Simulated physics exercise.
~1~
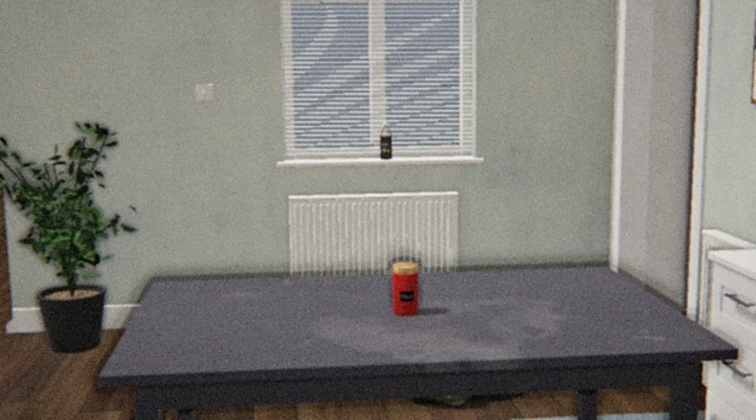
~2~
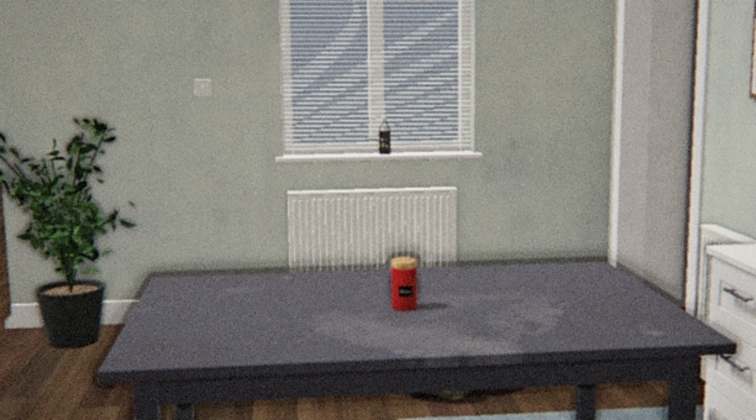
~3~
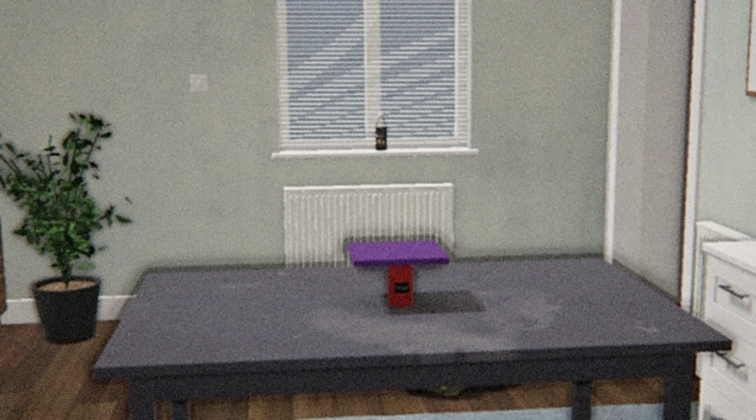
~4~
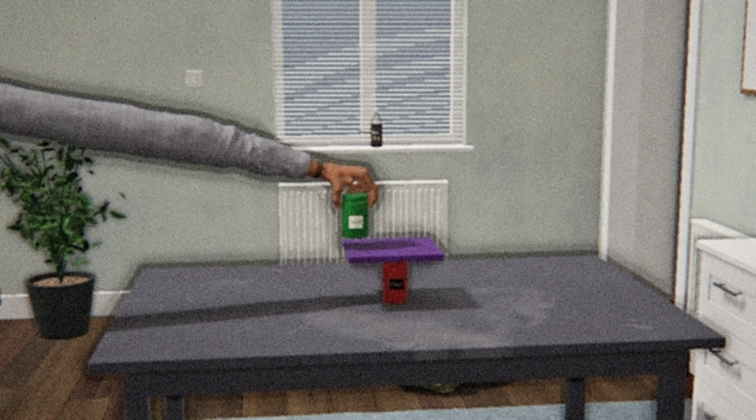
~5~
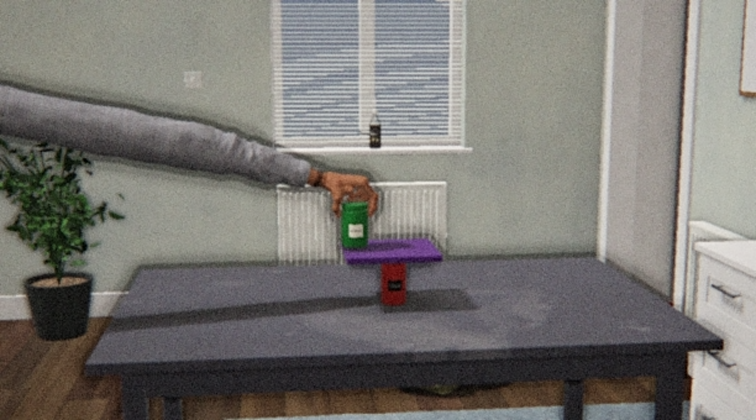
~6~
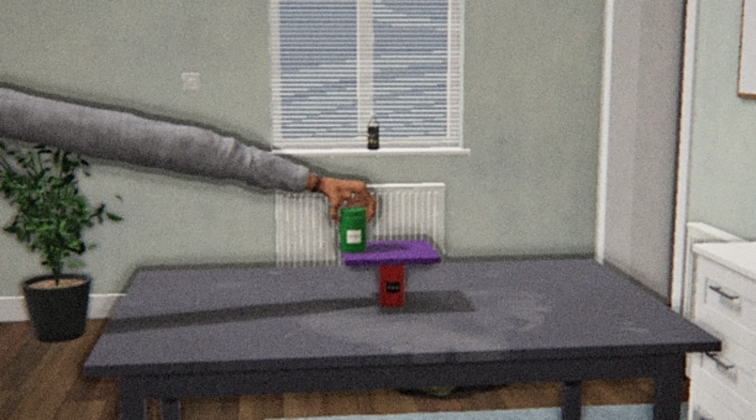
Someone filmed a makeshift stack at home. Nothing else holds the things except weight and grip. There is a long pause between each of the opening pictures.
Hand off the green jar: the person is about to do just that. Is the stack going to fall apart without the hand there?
Yes.
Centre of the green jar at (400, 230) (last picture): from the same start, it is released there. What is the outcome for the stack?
What happens next is that it remains standing.
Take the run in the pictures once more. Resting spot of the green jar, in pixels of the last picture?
About (327, 294).
Then, 0.30 s after the last picture, green jar now fallen; purple lid tipped 60° from how it was.
Then, 0.40 s after the last picture, purple lid on its side.
Then, 0.60 s after the last picture, purple lid now fallen.
Then, 1.00 s after the last picture, things are still on the move.
By the end, fallen, green jar and purple lid; red jar in place. Seen from the same camera at the end, green jar near (327, 294). The stack loses its balance.
